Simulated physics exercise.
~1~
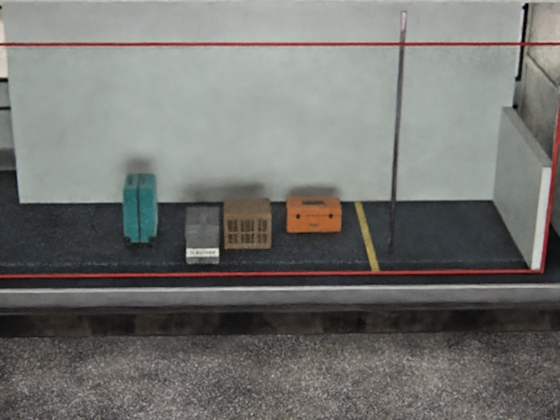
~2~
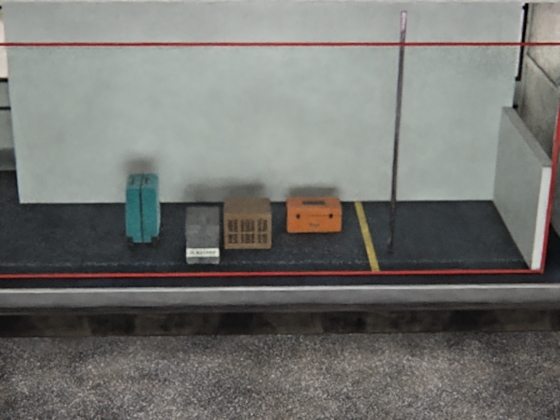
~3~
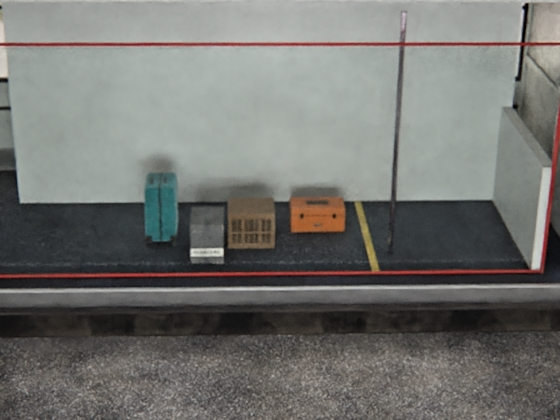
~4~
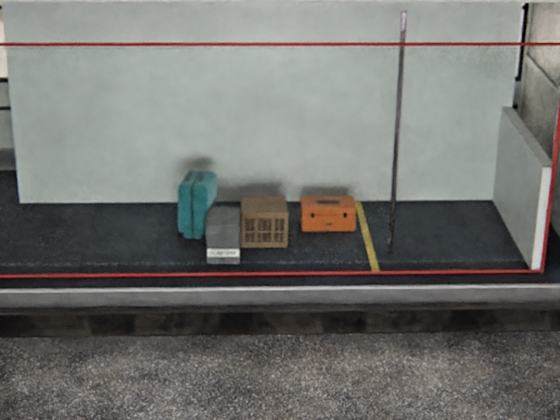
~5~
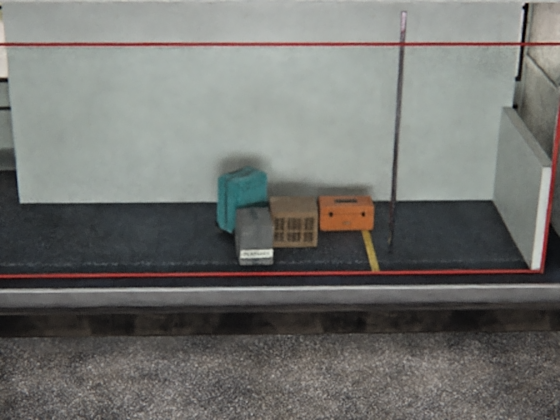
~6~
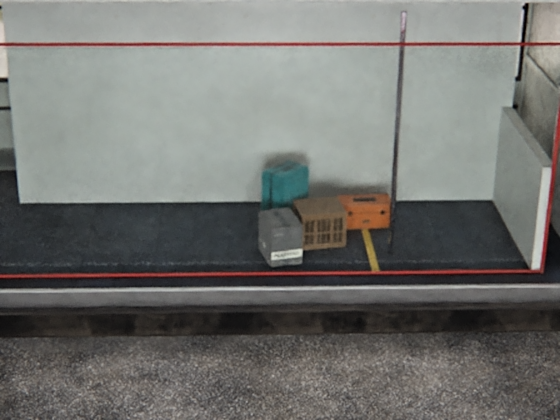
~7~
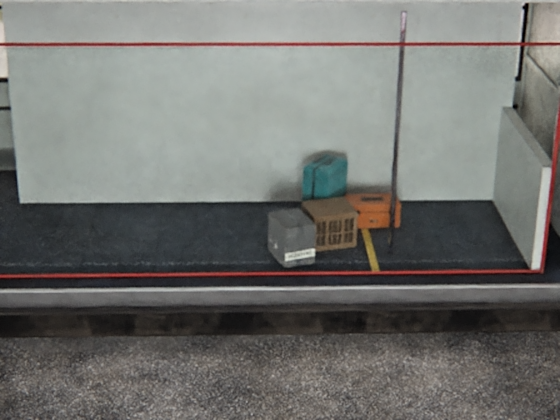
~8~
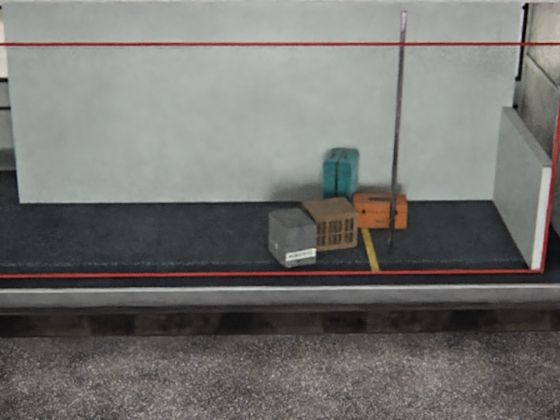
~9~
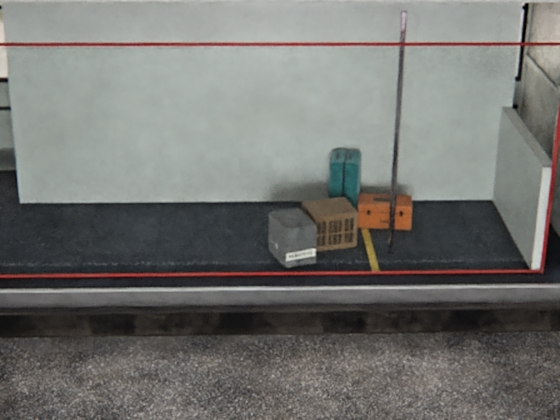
In a rail car's bay, a teal case, grey carton, brown crate and orange toolbox slid right together, the case travelling farthest and ending upright behind the others, while only the toolbox crossed the yellow line, coming to rest by the pole.
